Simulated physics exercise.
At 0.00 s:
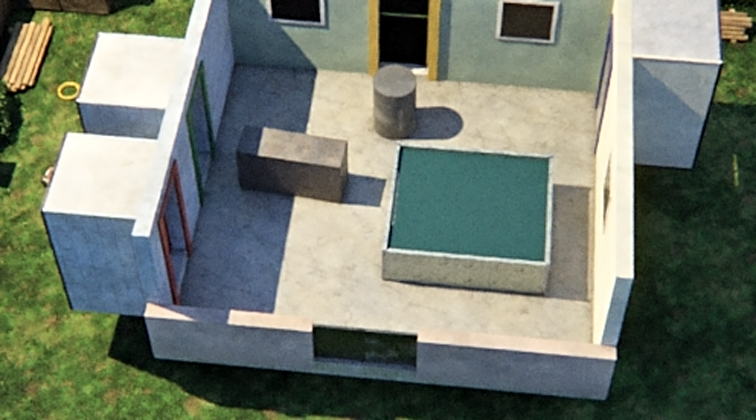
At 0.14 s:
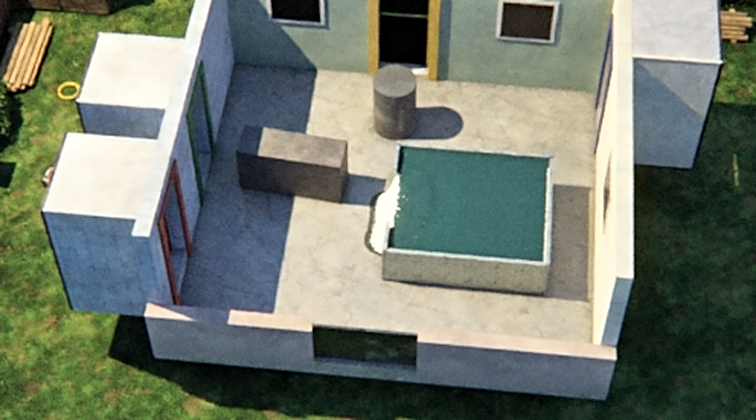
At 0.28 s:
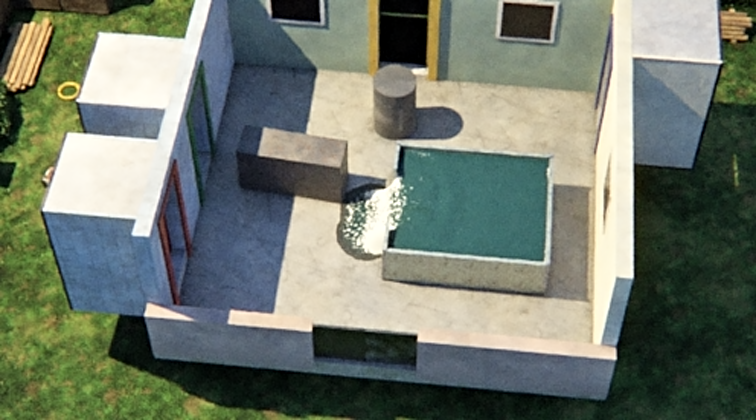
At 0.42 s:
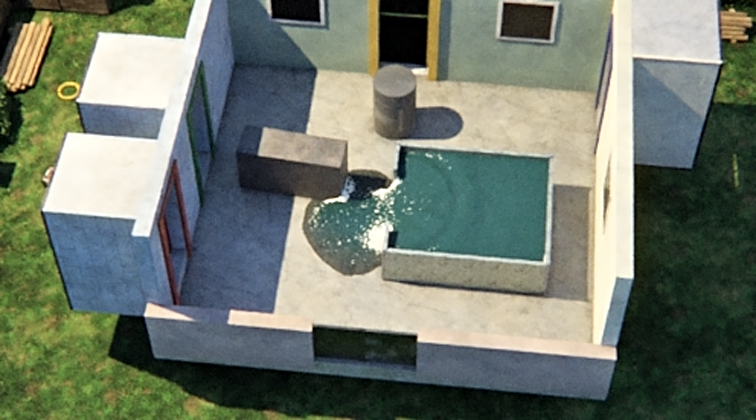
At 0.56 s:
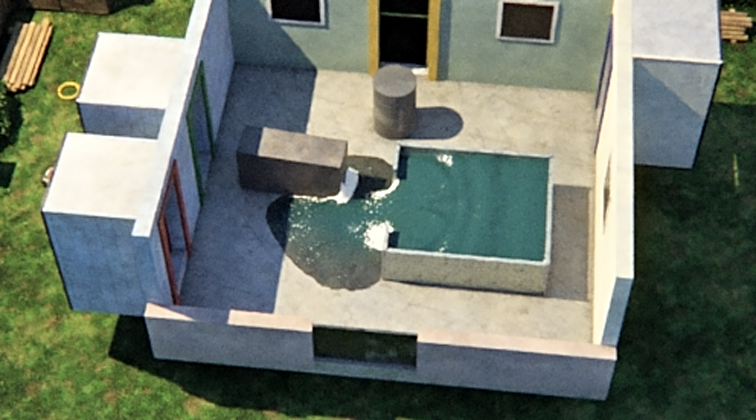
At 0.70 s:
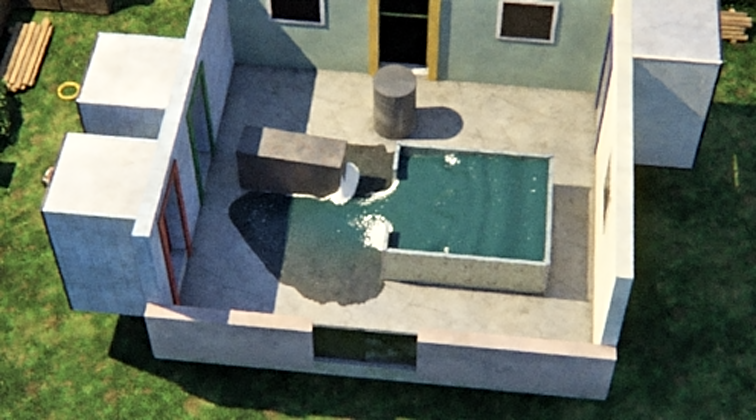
Dark green water pours from the broken left side of a pale, low-walled tank in an enclosed yard, seen from high above and in front, with grass around it. A long brown block sits left of the tank, a grey cylinder behind it, and red and green doors line the left wall. The water foams at the gap, then fans out leftward past the block's near side, darkening the floor, while the camera stays still.
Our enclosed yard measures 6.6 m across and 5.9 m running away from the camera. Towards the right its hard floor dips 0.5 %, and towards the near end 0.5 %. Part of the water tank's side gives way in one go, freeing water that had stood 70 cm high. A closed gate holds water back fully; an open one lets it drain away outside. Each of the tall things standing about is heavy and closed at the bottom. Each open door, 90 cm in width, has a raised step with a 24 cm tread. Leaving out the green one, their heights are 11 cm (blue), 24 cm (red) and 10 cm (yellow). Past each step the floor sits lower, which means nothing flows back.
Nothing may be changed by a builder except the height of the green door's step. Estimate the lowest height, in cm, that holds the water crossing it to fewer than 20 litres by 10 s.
My estimate is 20 cm.
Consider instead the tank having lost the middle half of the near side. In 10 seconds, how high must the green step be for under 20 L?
Required height: Approx. 10.0 cm.
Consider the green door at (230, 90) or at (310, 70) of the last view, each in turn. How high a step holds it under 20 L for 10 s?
Roughly 11.0 cm, then roughly 11.0 cm.
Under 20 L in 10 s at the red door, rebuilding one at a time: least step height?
For red, a step near 25 cm.
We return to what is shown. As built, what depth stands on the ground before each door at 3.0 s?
Door by door, in centimetres - blue 0, red 31, green 19, yellow 5.
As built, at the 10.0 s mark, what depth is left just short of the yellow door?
It stands about 7.5 centimetres deep.
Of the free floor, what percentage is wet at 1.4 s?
30 %.
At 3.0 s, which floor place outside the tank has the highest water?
Look close to (176, 315).
After 1.4 s water covers 30 % of the floor, deepest (44 cm) near (342, 203); 17 cm at the green door, 6 litres in over its 16 cm step.
After 3.0 s water covers 60 % of the floor, deepest (38 cm) near (176, 315); 19 cm at the green door, 36 litres in over its 16 cm step.
After 10.0 s water covers 100 % of the floor, deepest (17 cm) near (586, 374); 9 cm at the green door, 48 litres in over its 16 cm step.
At the green door as built, the water arrived by 1.1 s and peaked near 20 cm at 2.6 s.
With a step of 16 cm, 48 litres would have come in within the 10 s; with 22 cm, 14 litres. So under 20 litres takes about 20 cm.
